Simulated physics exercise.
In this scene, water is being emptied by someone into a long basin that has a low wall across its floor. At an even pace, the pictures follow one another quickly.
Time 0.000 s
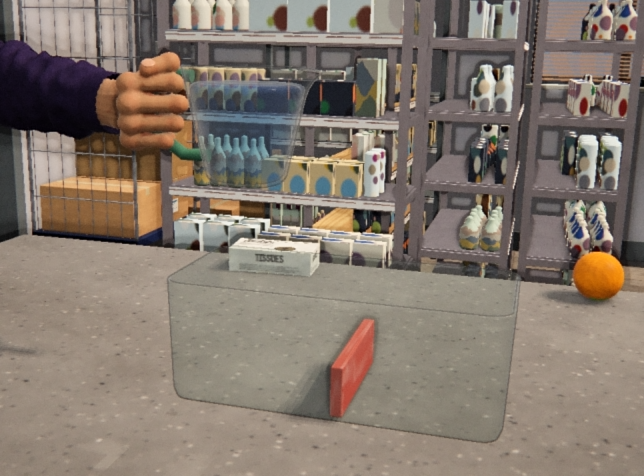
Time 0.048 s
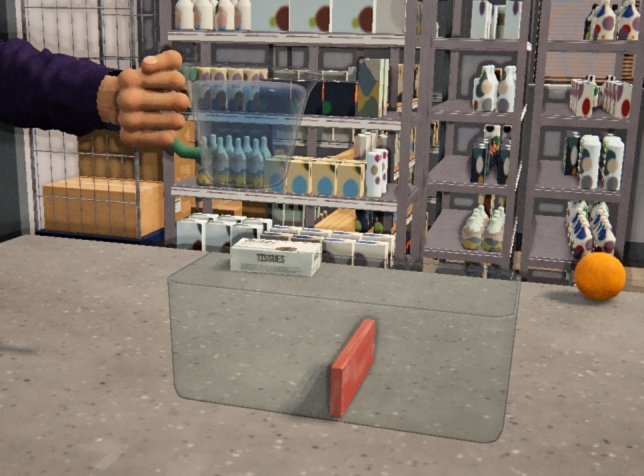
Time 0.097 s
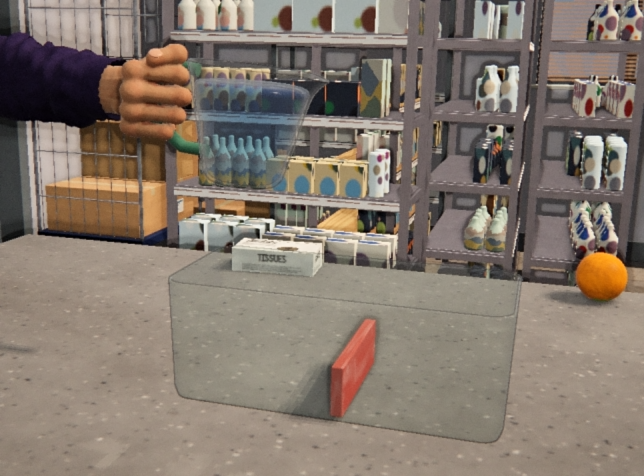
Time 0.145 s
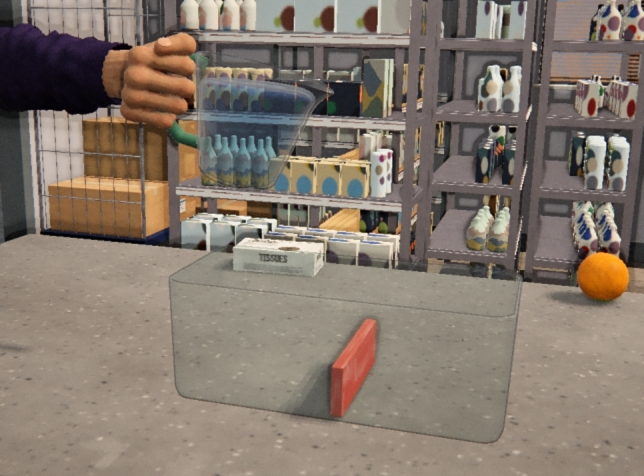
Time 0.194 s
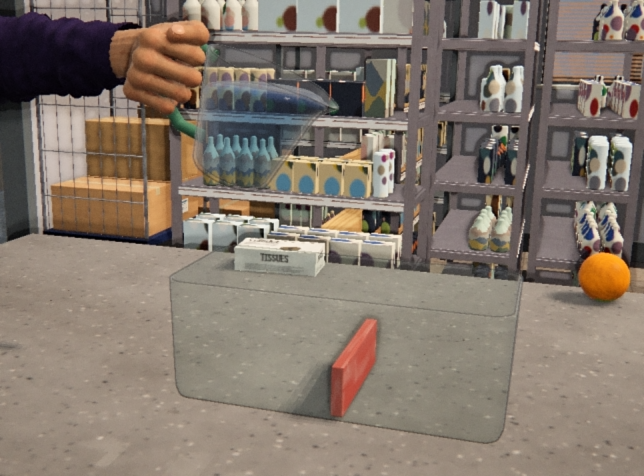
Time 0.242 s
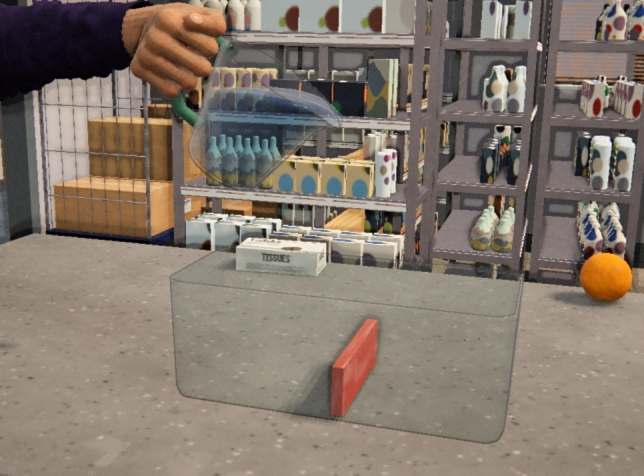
In a storeroom lined with shelves of bottles and cartons, a hand in a dark sleeve holds a clear pitcher by its green handle above a see-through basin with a low red wall inside. The hand tips the pitcher to the right, slightly at first, then more steeply, and its spout lowers.
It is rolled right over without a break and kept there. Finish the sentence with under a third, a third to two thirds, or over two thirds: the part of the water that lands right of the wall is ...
It is a third to two thirds.
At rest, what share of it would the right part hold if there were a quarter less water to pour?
45 per cent.
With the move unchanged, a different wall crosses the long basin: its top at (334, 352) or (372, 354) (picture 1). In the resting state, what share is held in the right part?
The first one comes to 85 percent, while the second comes to 35 percent.
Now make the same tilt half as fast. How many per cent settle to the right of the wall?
It comes to around 80 per cent.
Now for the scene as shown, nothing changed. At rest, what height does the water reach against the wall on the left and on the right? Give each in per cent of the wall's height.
Once still, it is 20 % on the left and 40 % on the right.
After 0.51 s the tilt is 98° and 37 per cent is still to pour, 1 is left of the wall and 32 right of it.
After 0.71 s the tilt is 109° and 3 per cent is still to pour, 33 is left of the wall and 56 right of it.
After 0.92 s the tilt is 109° and 0 per cent is still to pour, 42 is left of the wall and 56 right of it.
After 1.14 s the tilt is 109° and 0 per cent is still to pour, 41 is left of the wall and 57 right of it.
In the end 41 per cent lies left of the wall, 57 right of it and 2 outside.
